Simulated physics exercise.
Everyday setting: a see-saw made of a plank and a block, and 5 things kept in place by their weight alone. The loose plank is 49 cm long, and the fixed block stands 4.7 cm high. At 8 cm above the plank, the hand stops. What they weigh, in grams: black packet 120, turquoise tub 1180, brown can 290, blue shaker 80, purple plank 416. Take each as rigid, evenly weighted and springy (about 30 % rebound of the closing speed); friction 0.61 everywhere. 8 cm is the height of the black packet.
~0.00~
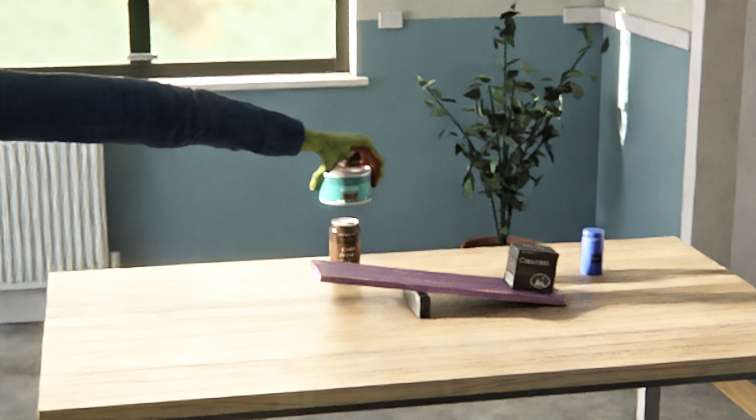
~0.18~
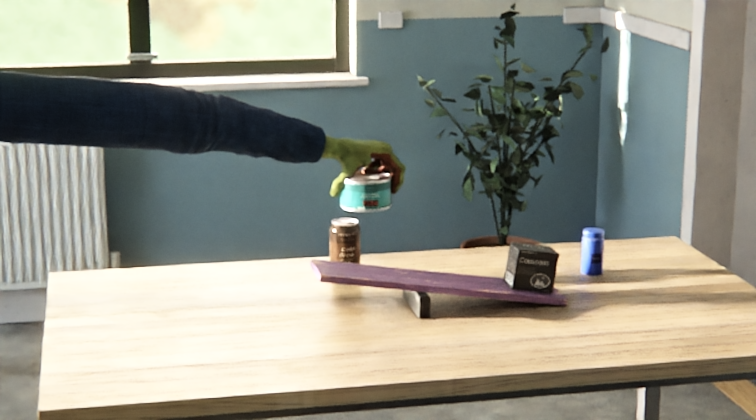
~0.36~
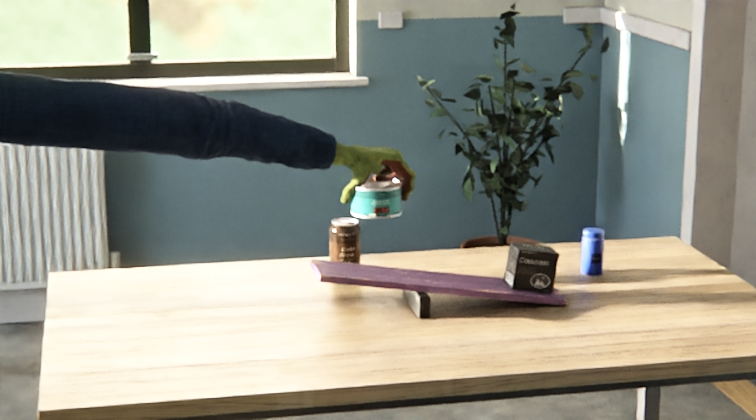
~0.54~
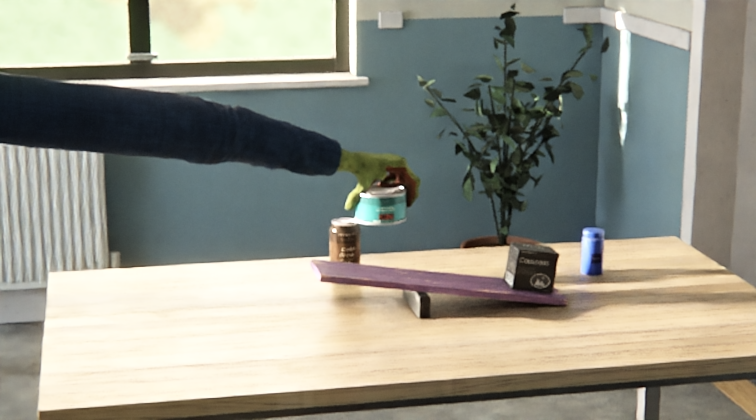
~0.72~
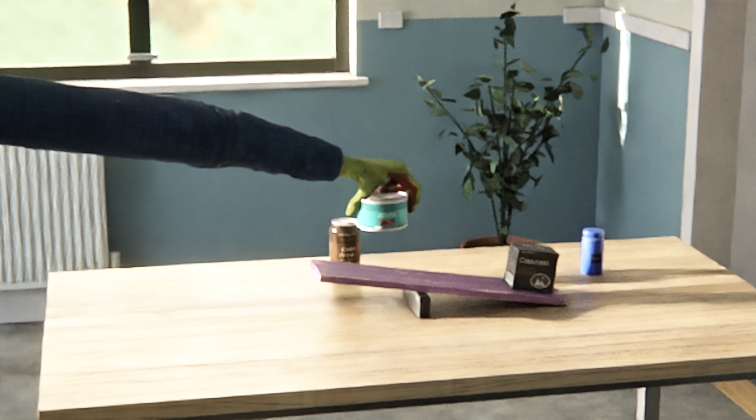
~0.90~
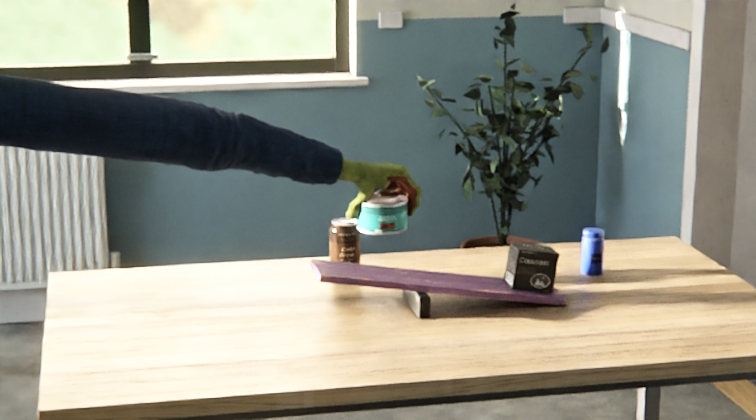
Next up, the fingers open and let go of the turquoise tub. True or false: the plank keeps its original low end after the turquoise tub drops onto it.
False, the plank tips over.
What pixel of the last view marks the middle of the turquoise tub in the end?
Roughly (378, 273).
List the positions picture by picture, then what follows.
In the first picture, 9 cm from its drop point; turquoise tub (346, 184); black packet (531, 267).
In the second picture, 6 cm from its drop point; turquoise tub (366, 191); blue shaker (593, 252).
In the third picture, 3 cm from its drop point; turquoise tub (377, 198); black packet (531, 267).
In the fourth picture, 2 cm from its drop point; turquoise tub (381, 204); blue shaker (593, 252).
In the fifth picture, 1 cm from its drop point; turquoise tub (382, 210); black packet (531, 267).
The sixth picture shows poised above the raised end; turquoise tub (382, 213); blue shaker (593, 252).
By 1.20 s, plank at 10°, tipped the other way; turquoise tub tilted 10° near (380, 271); black packet tilted 19°.
By 1.30 s, plank at 12°, tipped the other way; turquoise tub tilted 13° near (379, 273); black packet tilted 50°.
By 1.50 s, plank at 14°, tipped the other way; turquoise tub tilted 14° near (379, 273); black packet upside down.
When it is over (2.2 s), plank at 14°, tipped the other way; lying over on the table or plank, black packet; not toppled but over 4 cm from the start, turquoise tub; the other 3 within 4 cm of the start. End places, in pixels of the last picture, turquoise tub near (378, 273). The plank comes down at its raised end.
